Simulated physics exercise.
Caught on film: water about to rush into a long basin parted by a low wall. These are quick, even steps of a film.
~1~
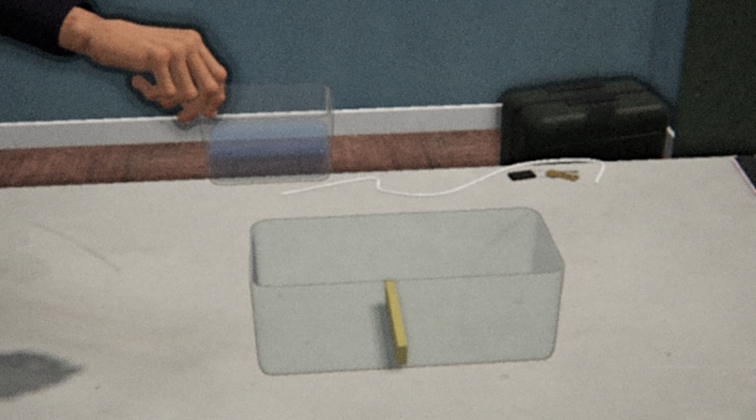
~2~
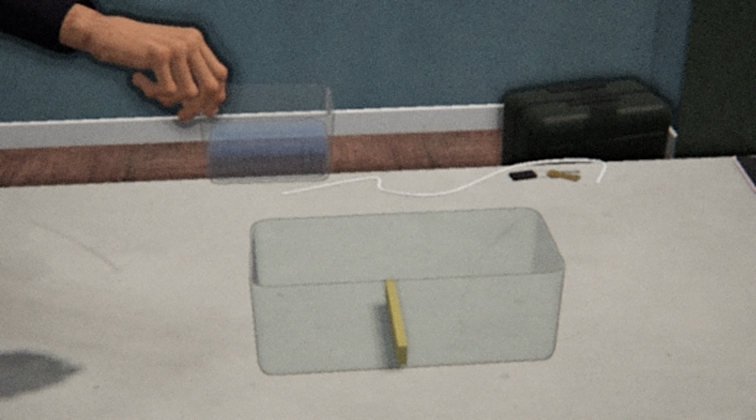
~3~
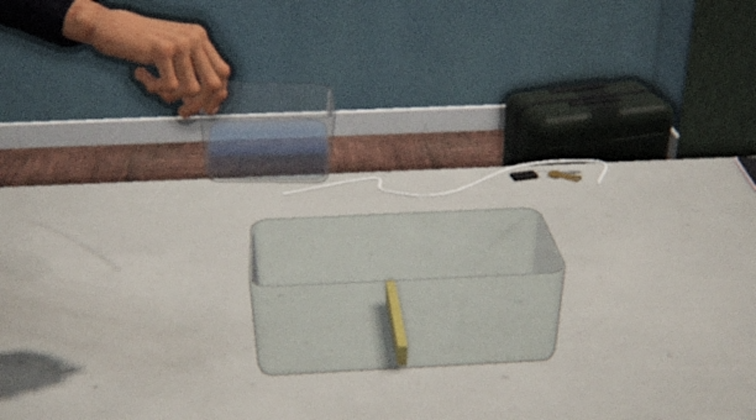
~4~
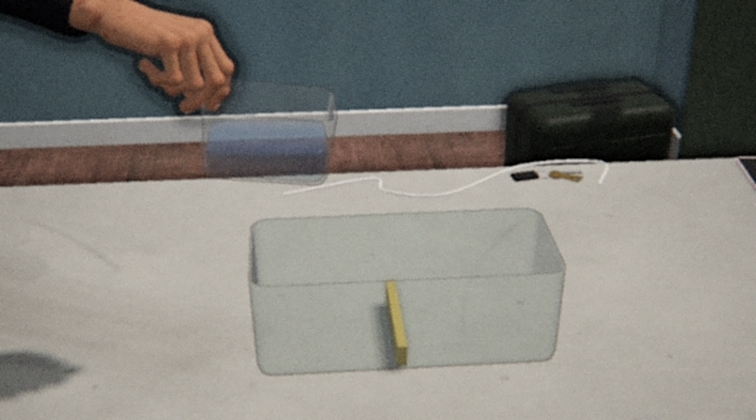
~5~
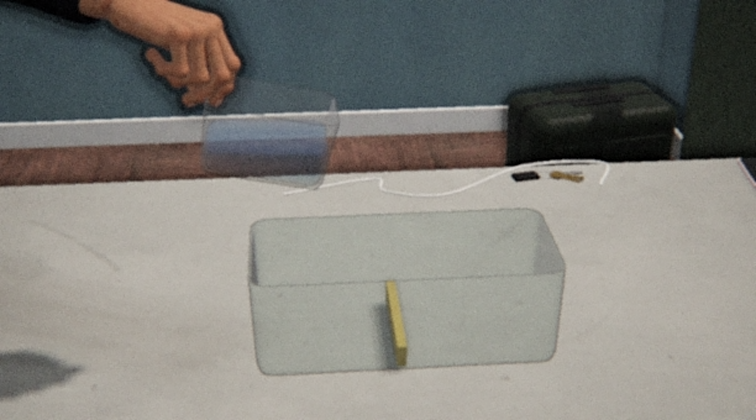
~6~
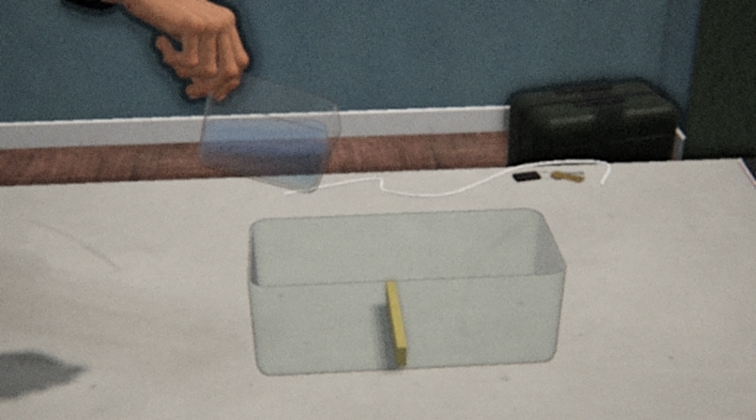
The clip shows a hand at the upper left beside a clear container of bluish liquid, which gradually tilts down to the right as the hand shifts slightly rightward, behind a still, clear basin with a yellow divider.
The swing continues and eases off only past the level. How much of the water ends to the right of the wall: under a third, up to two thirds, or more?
It comes to under a third.
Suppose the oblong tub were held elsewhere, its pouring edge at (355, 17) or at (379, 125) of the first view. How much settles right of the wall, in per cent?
In turn 80 and 85 in a hundred.
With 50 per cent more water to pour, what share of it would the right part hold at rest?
Near 55 %.
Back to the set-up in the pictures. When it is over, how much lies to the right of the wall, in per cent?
It comes to 25 per cent or so.
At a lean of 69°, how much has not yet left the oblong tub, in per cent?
It comes to 65 per cent or so.
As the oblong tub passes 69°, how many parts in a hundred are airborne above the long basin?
About 30 per cent.
A moment on, the oblong tub is tipped part way and 66 per cent is still to pour, 4 is left of the wall and 0 right of it.
Next, the oblong tub is tipped on its side and 23 per cent is still to pour, 44 is left of the wall and 17 right of it.
Then the oblong tub is tipped on its side and 4 per cent is still to pour, 69 is left of the wall and 22 right of it.
Later the oblong tub is tipped on its side and 0 per cent is still to pour, 75 is left of the wall and 23 right of it.
Finally, 76 per cent lies left of the wall, 23 right of it and 0 outside.
